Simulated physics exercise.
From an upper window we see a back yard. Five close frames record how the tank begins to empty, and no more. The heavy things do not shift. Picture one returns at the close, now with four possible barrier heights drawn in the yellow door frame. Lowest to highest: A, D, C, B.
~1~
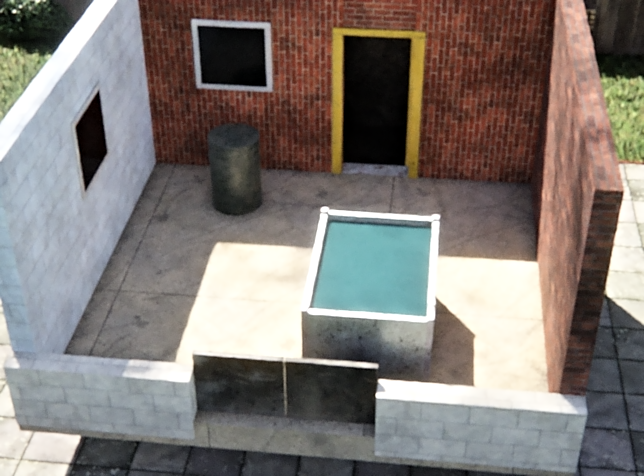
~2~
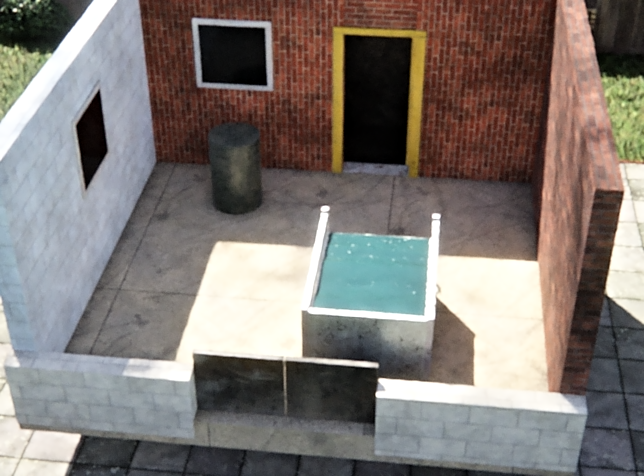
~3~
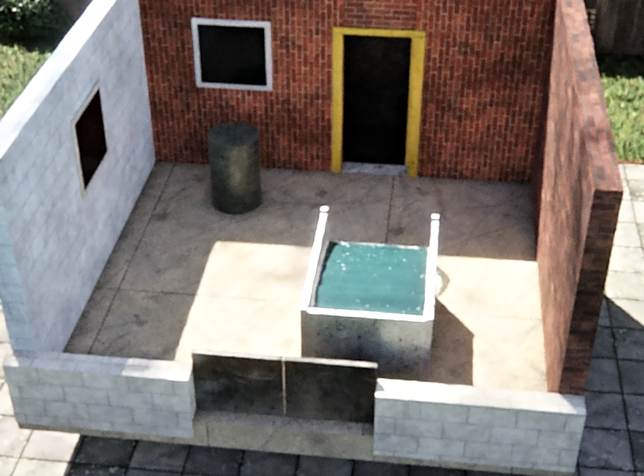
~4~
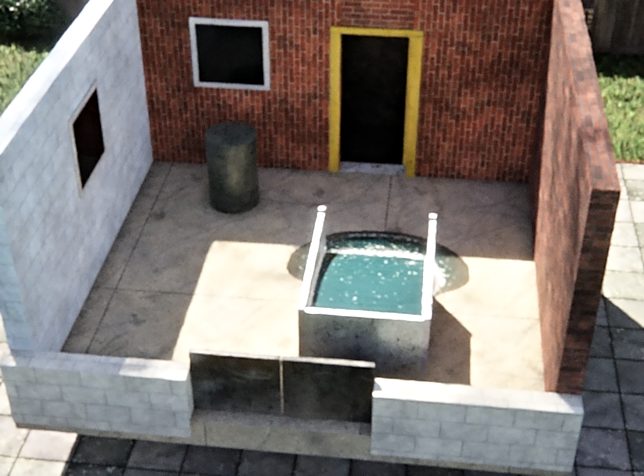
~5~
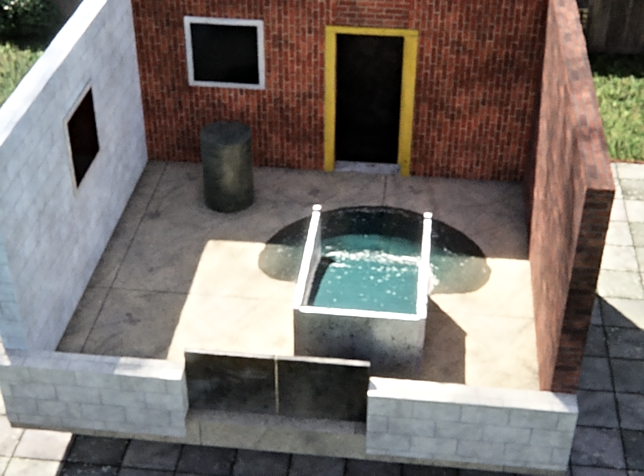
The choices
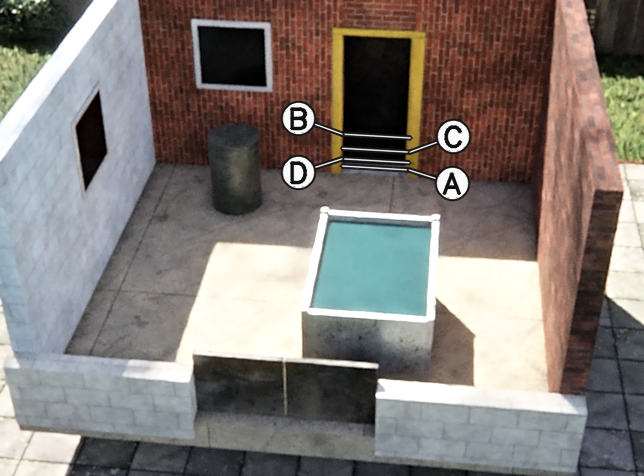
At the start, a raised tank of still, blue-green water sits in a walled back yard with a yellow doorway and a shut gate. The tank's far side opens and the water inside turns choppy and lowers, then a rounded sheet of water spreads across the paving behind and beside it.
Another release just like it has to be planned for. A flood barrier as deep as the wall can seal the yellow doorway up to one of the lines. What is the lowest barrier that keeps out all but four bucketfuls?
Go for C.
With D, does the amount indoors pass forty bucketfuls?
No, it does not.
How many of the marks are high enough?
Two of the four.
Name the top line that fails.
Here it is line D.
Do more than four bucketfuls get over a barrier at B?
No, that is safe.
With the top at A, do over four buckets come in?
Yes, that goes wrong.
On the marked copy, A at (375, 168); B at (376, 136); C at (375, 150); D at (375, 160); from the bottom up A, D, C, B.
With A, dozens of bucketfuls pour in.
With B, nothing gets over.
With C, a bucket or two gets in.
With D, some 15 bucketfuls get in.
